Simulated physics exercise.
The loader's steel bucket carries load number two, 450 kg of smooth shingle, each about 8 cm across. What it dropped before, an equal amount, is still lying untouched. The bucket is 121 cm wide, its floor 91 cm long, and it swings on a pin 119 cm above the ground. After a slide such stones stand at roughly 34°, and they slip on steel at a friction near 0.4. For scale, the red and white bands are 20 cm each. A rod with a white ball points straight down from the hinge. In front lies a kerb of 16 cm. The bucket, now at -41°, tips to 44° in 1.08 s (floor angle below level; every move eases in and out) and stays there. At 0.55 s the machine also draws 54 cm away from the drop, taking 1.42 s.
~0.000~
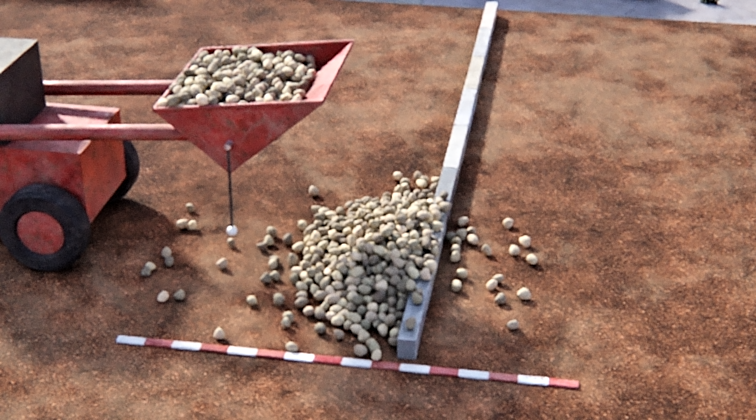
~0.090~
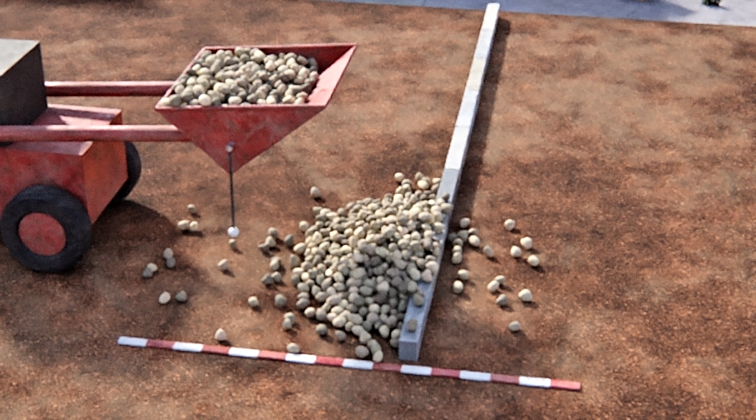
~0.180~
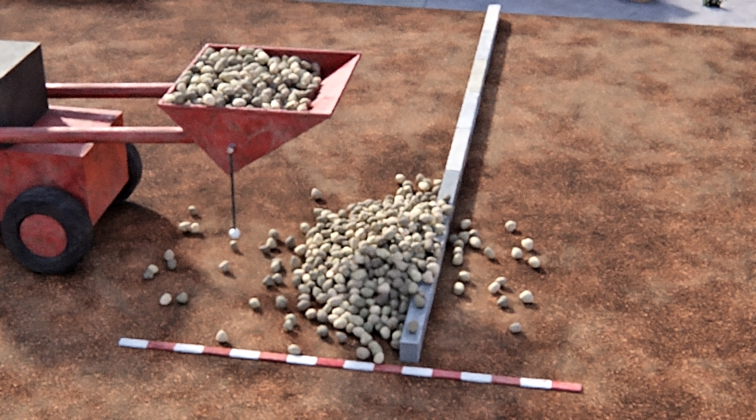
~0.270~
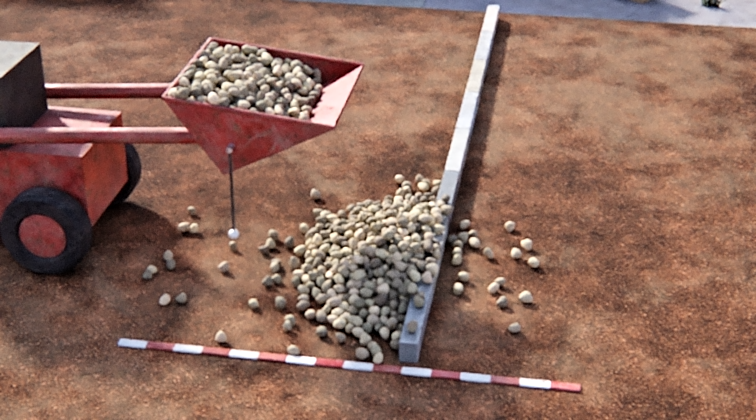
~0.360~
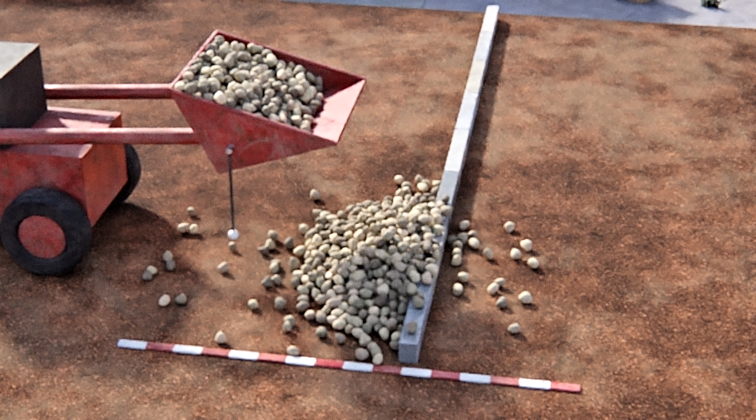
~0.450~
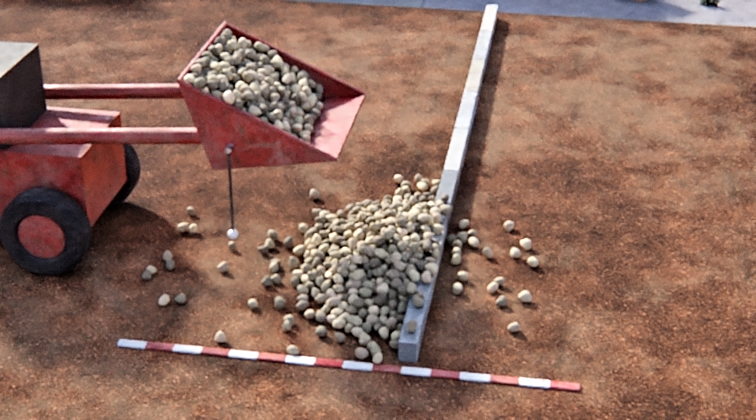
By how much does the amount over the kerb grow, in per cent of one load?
Roughly 1 per cent of a load more.
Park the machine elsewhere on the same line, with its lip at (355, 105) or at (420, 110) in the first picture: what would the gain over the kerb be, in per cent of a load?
Near 5 per cent from the first place, 40 from the second.
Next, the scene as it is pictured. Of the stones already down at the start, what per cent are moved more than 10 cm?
About 10 per cent.
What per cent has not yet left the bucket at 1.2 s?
Roughly 30 per cent is still inside.
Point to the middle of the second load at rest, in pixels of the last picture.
Near (318, 246).
After 0.8 s the floor is at 31°; in per cent of one load, 100 in the bucket, 97 on this side of the kerb, 3 over the kerb; the foremost stones are at (516, 273).
After 1.2 s the floor is at 44°; in per cent of one load, 30 in the bucket, 167 on this side of the kerb, 3 over the kerb; the foremost stones are at (516, 273).
After 2.4 s the floor is at 44°; in per cent of one load, 0 in the bucket, 196 on this side of the kerb, 4 over the kerb; the foremost stones are at (516, 273).
After 5.1 s the floor is at 44°; in per cent of one load, 0 in the bucket, 196 on this side of the kerb, 4 over the kerb; the foremost stones are at (516, 273). Net gain over the kerb, 1.
